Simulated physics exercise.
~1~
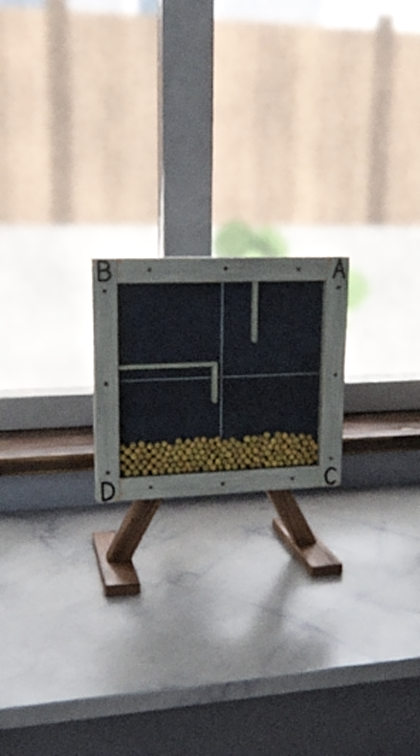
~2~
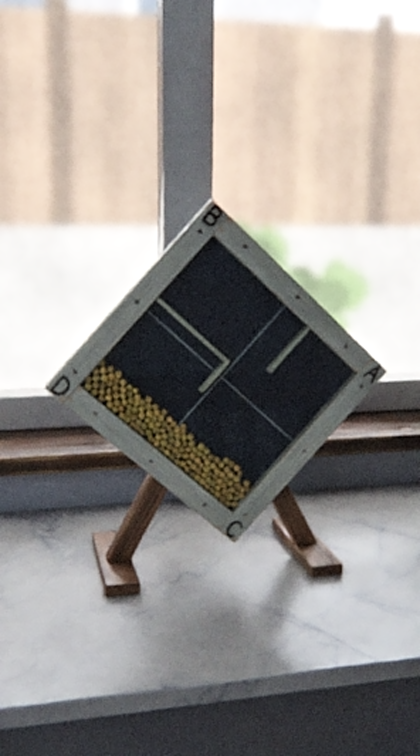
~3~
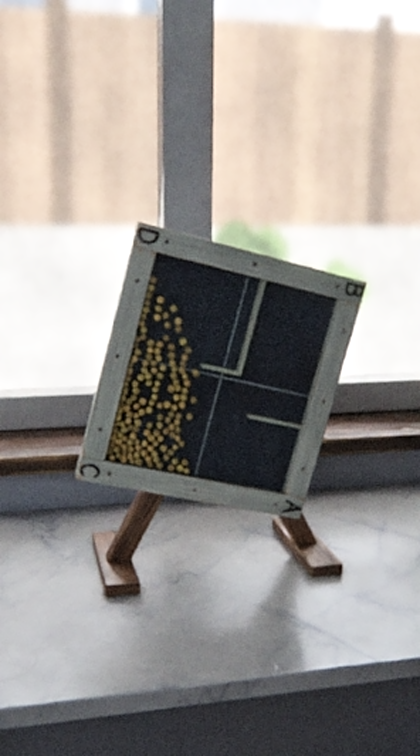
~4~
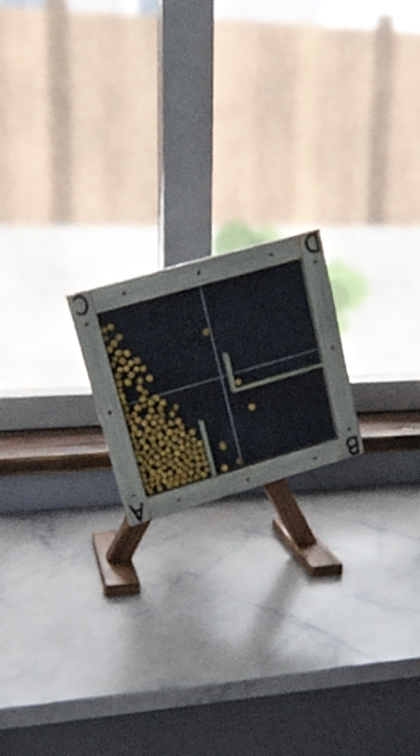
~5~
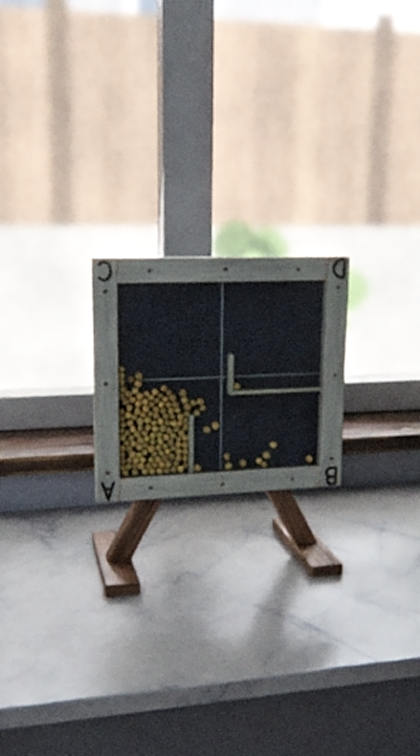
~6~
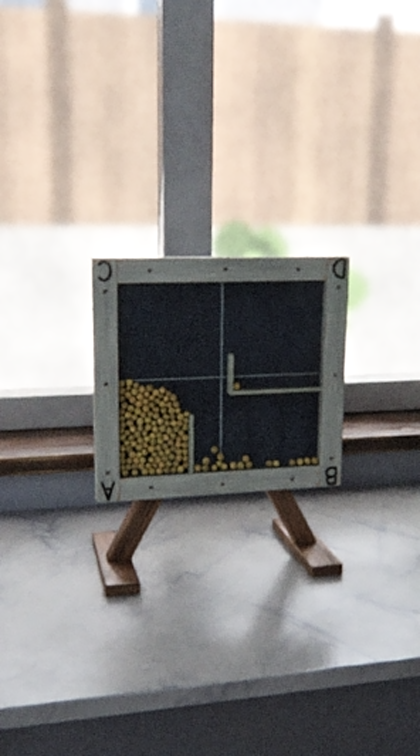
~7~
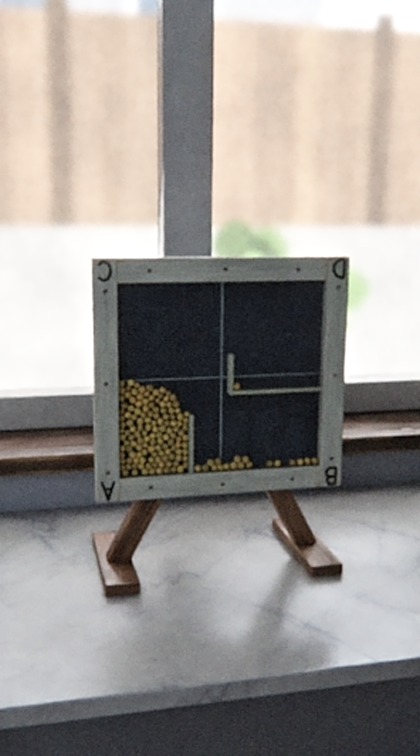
Square framed case of yellow chickpeas turning upside down on a wooden stand, most settling in quarter A, a few in B.
